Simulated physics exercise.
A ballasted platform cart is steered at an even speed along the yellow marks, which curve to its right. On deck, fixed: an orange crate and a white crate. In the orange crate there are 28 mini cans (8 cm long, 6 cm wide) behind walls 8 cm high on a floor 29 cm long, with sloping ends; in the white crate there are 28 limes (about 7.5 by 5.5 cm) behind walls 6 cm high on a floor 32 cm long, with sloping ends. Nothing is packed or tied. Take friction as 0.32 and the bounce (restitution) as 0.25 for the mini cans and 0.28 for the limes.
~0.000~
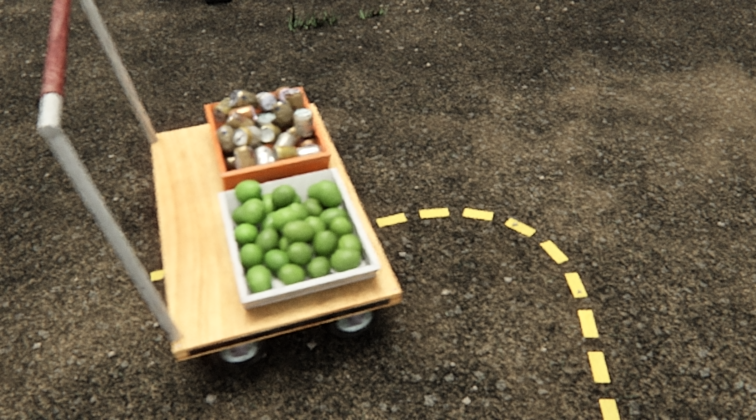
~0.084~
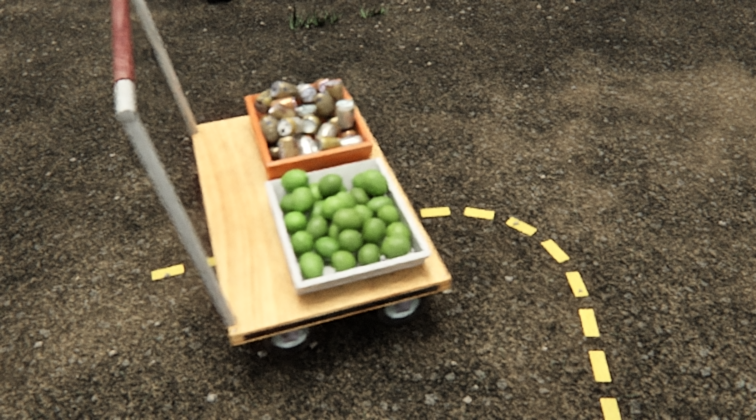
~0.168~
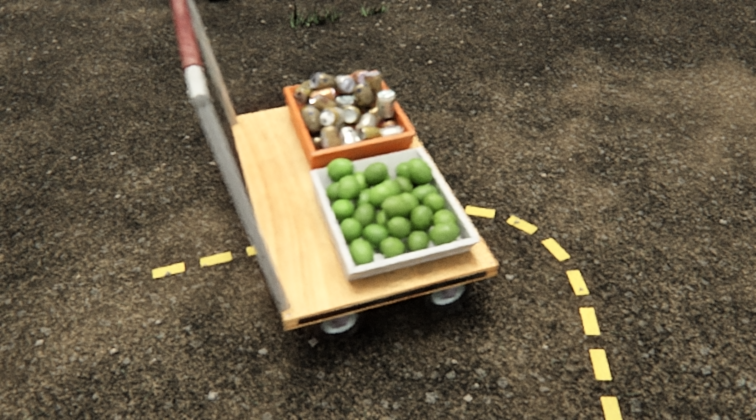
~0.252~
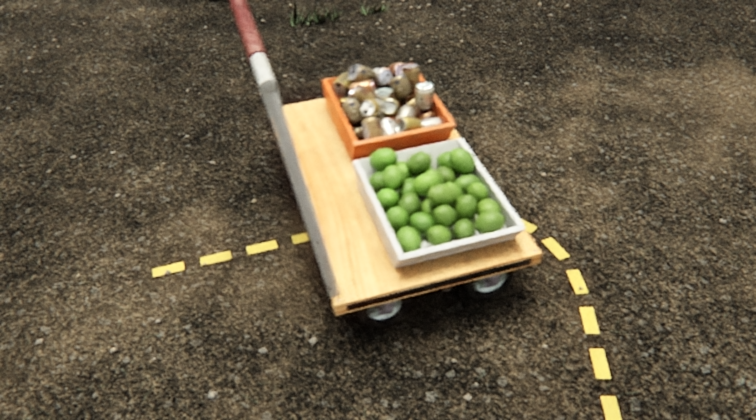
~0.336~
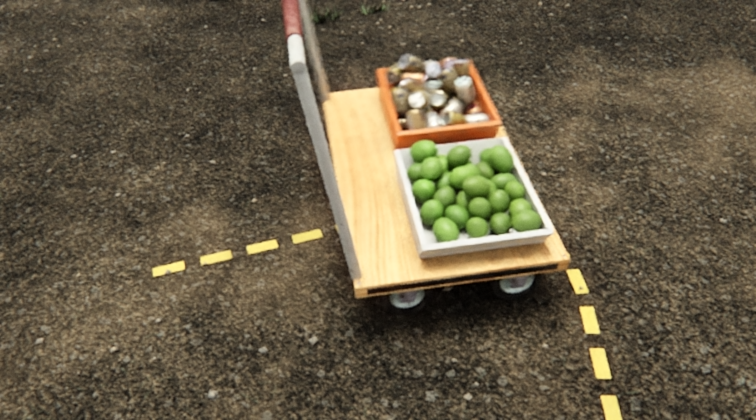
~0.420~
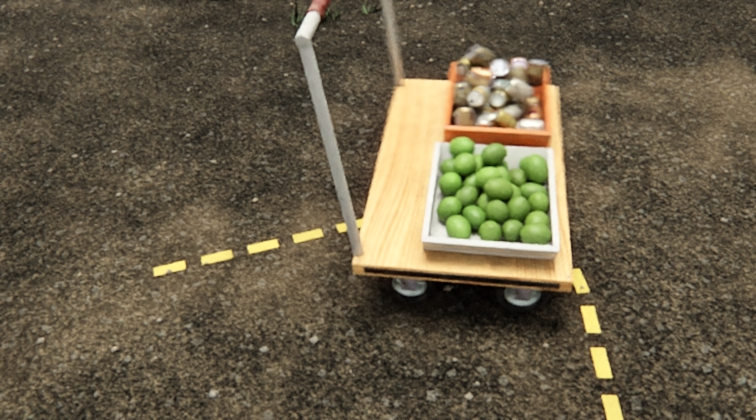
At the start, a wooden cart carrying an orange crate of small cans and a white crate of limes stands at the left on dark, rough ground. It rolls rightward along a dashed yellow line, then turns to its right where the line curves, with both loads still inside their crates.
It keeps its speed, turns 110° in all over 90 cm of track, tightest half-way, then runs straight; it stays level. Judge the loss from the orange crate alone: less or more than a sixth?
Out of the orange crate go more than one in six of the mini cans.
After 0.53 s, the orange crate has all 28 and the white crate has all 28.
After 0.65 s, the orange crate is down by 5 of 28 and the white crate has all 28.
After 0.83 s, the orange crate is down by 12 of 28 and the white crate has all 28.
Final count (at 1.28 s), the orange crate is down by 13 of 28 and the white crate has all 28. Asked share, 13 of 28, 46 per cent.
